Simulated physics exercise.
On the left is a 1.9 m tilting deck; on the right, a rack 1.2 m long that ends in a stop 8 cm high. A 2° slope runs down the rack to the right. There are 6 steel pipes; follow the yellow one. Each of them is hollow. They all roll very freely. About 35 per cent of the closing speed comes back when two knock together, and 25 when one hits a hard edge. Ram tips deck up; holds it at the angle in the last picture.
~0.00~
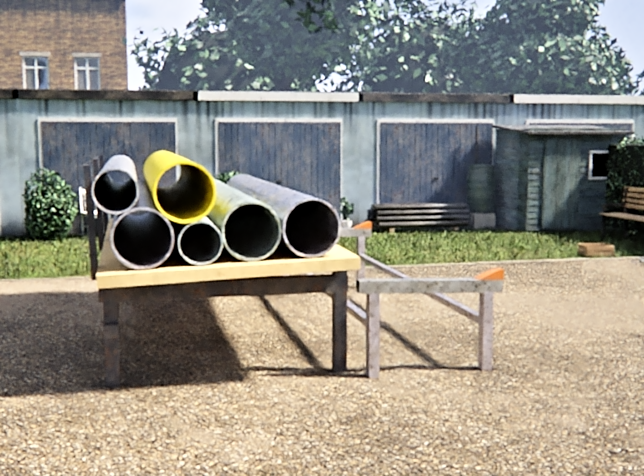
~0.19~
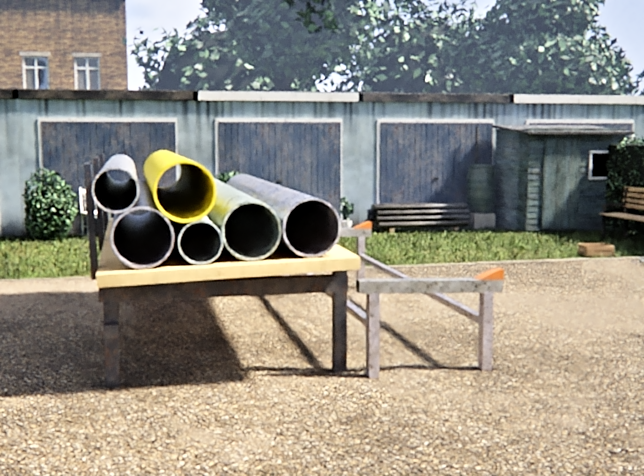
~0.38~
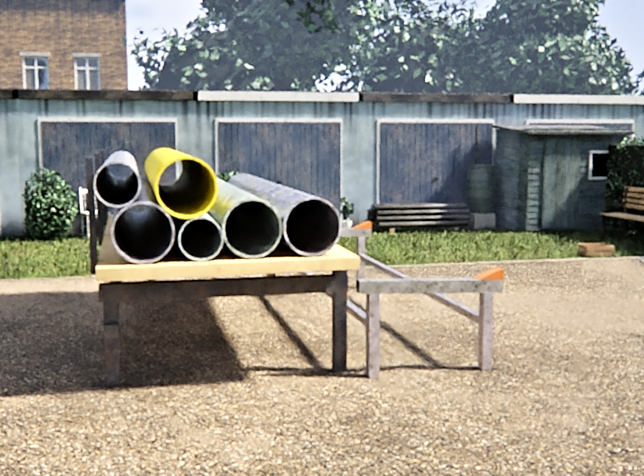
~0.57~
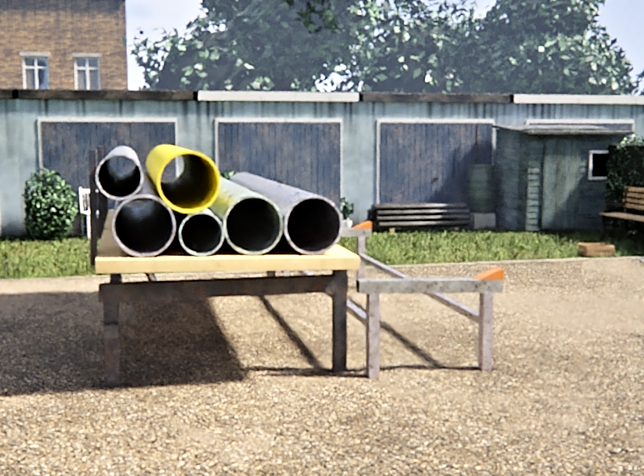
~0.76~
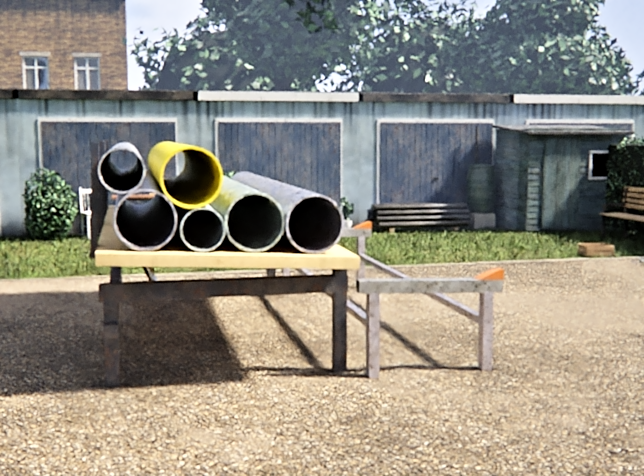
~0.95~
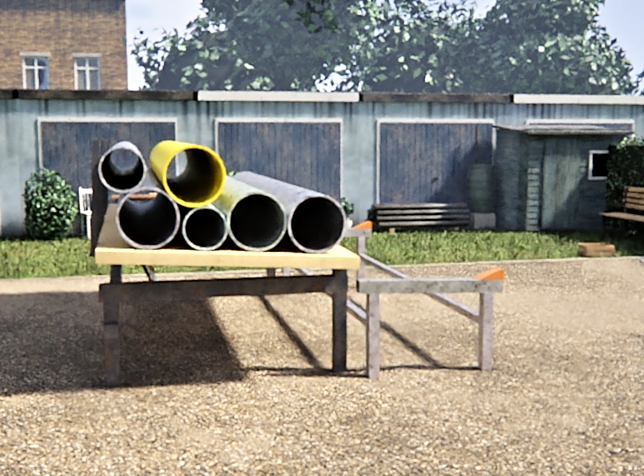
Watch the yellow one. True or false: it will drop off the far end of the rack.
False.
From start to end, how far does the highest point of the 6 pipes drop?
The top drops by around 25 cm.
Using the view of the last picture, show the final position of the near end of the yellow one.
(389, 252), roughly.
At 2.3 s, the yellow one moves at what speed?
Close to 0.4 m/s then.
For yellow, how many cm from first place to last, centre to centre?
Result - yellow: 160.
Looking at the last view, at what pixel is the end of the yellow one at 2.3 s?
Roughly at (247, 180).
By 2.3 s, yellow is up on others, 85 cm from the hinge, rolling right; 0 lost over the end.
By 4.0 s, yellow is on the deck, 45 cm from the hinge; 1 lost over the end.
By 6.0 s, yellow is up on others, 110 cm from the rack's far end; 1 lost over the end.
Finally (8.2 s), yellow is on the rack, 95 cm from the rack's far end; 1 lost over the end.
